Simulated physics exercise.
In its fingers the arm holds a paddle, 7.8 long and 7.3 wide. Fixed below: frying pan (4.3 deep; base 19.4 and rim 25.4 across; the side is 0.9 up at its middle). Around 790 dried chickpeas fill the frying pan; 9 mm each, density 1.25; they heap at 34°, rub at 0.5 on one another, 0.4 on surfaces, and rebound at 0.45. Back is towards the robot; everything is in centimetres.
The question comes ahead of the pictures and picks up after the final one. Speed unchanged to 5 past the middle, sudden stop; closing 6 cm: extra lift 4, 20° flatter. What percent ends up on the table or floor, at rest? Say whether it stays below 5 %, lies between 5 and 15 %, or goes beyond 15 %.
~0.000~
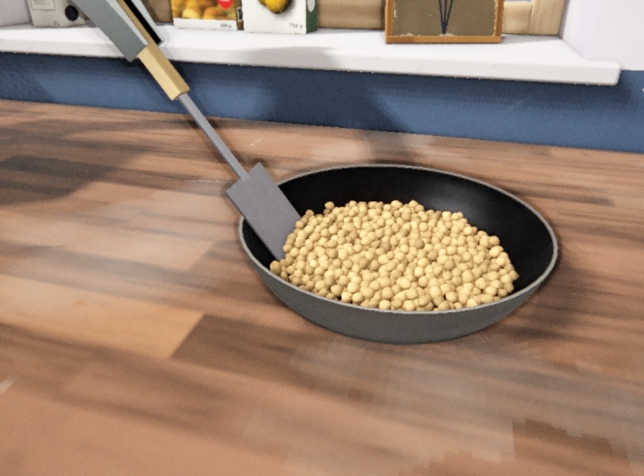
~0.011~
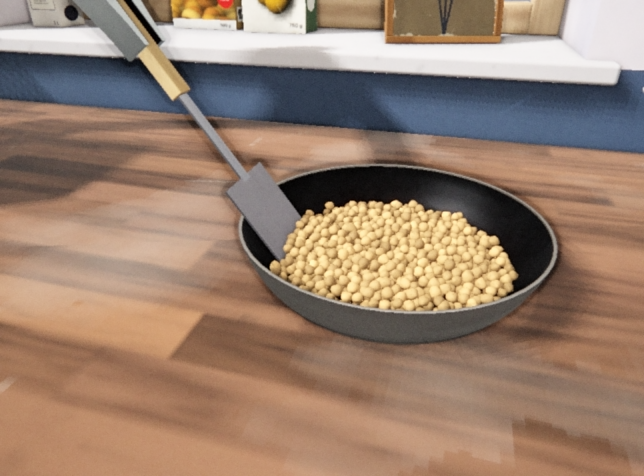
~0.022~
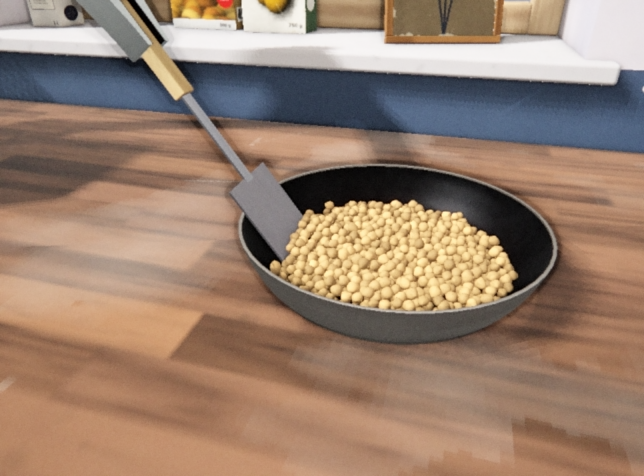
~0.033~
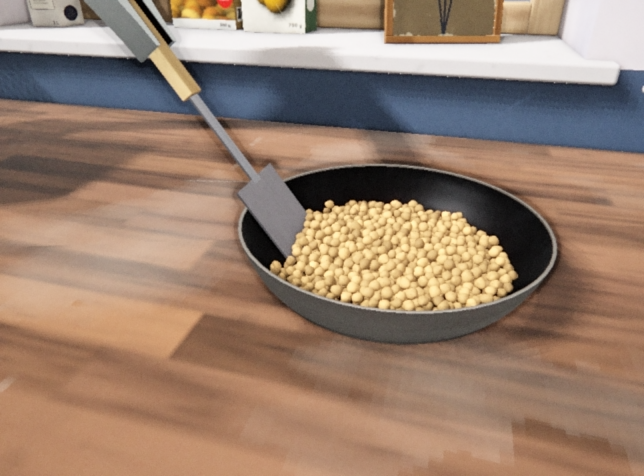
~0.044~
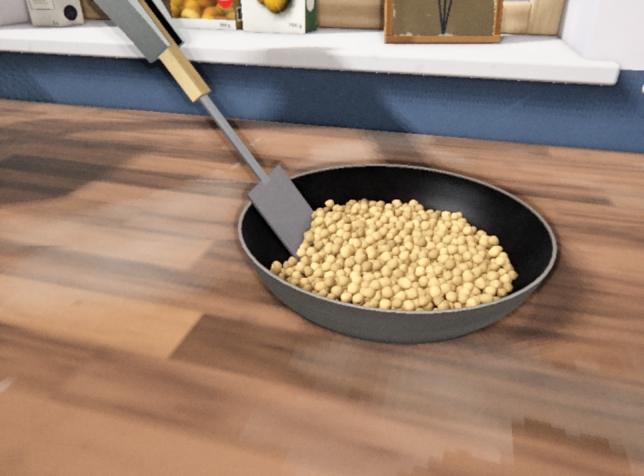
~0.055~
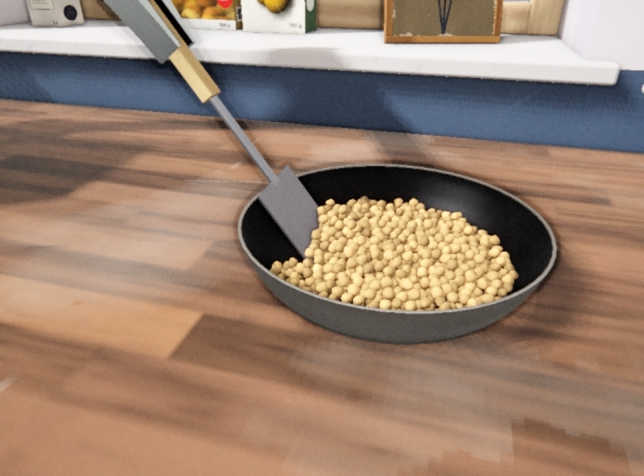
It stays below 5 %.
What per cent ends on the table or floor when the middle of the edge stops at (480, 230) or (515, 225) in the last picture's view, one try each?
The two tries give near 10 and near 15 in a hundred.
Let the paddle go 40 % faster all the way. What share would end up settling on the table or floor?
I'd say close to 10 per cent.
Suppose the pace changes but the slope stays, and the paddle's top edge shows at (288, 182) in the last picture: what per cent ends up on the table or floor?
Near 10 in a hundred.
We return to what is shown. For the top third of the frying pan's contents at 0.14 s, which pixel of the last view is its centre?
Near (424, 244).
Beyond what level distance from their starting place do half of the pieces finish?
I'd put it at close to 3 centimetres.
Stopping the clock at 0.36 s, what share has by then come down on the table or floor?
About 2 per cent.
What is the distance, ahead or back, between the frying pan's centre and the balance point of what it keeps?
3.5 cm ahead.
By 0.10 s, sloping 53°, highest piece 6 above the table; 793 in the frying pan.
By 0.14 s, sloping 45°, highest piece 7 above the table; 793 in the frying pan.
By 0.36 s, sloping 33°, highest piece 5 above the table; 778 in the frying pan, 13 on the table or floor, 2 on the blade or in flight.
By 1.41 s, sloping 33°, highest piece 5 above the table; 777 in the frying pan, 16 on the table or floor.
Final count, 777 in the frying pan, 16 on the table or floor. That is 2 % on the table or floor.
